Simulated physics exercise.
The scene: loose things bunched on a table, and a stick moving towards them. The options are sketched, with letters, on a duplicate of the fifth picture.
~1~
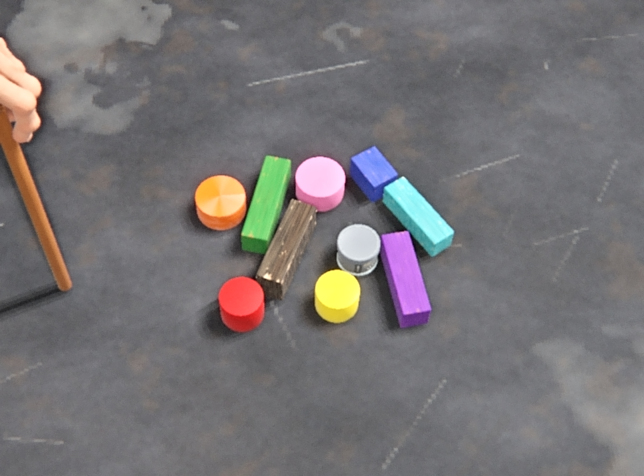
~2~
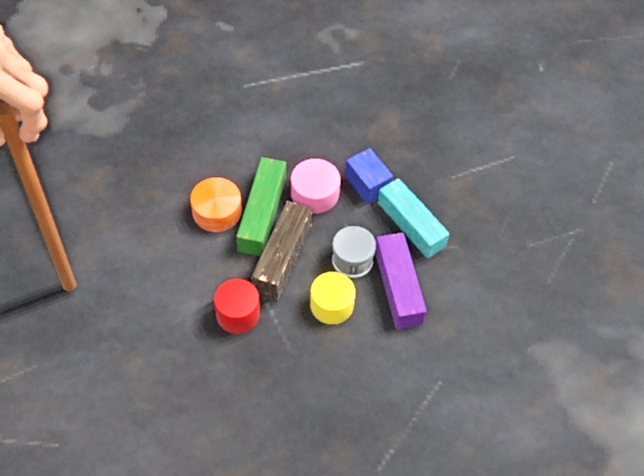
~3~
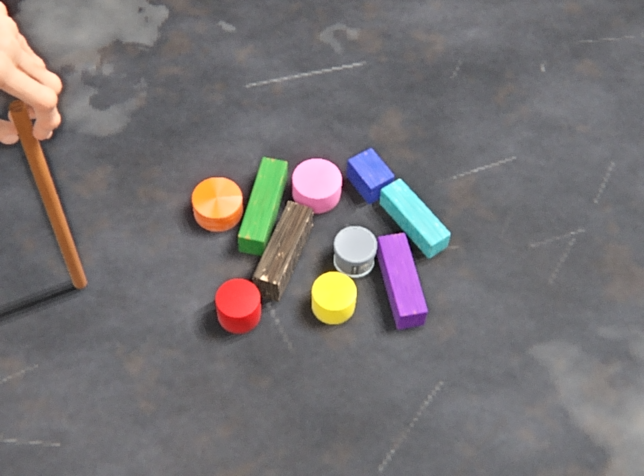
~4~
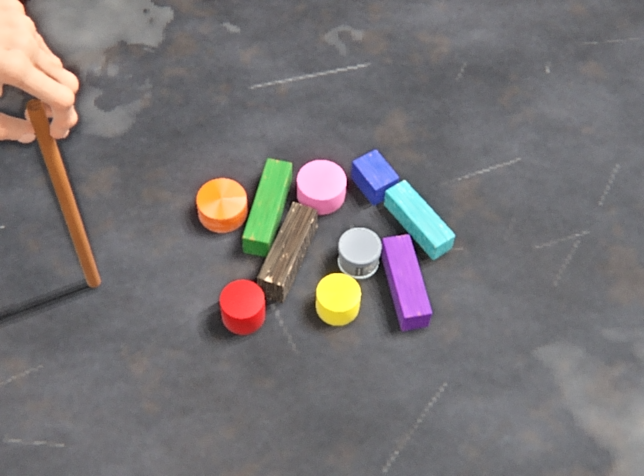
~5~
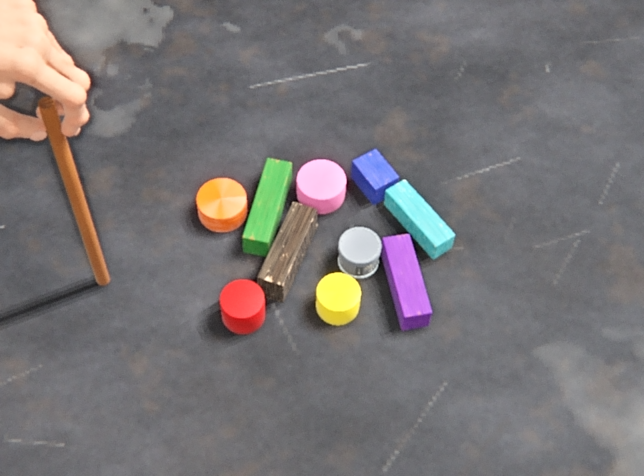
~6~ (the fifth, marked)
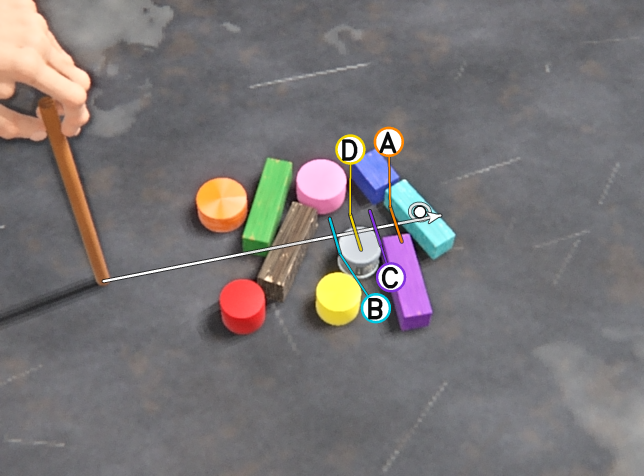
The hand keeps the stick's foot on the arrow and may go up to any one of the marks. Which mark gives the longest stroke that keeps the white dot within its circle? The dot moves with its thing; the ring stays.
It can go as far as A.
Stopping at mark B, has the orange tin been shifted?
By then, no.
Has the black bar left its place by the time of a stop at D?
Yes.
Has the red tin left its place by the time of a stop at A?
No.
On the marked copy, A at (396, 224); B at (335, 236); C at (375, 228); D at (355, 232); the arrow from (104, 281) to (440, 216); the white dot at (420, 212).
Taking A. A third of the way, foot of the stick (212, 261).
Two thirds of the way, foot of the stick (316, 240); green bar (282, 190); black bar (310, 258).
When it is over, foot of the stick (396, 225); black bar (316, 260); green bar (282, 190); the dot is still in its ring.
As for the rest, B keeps the dot in but is short; C keeps the dot in but is short; D keeps the dot in but is short.
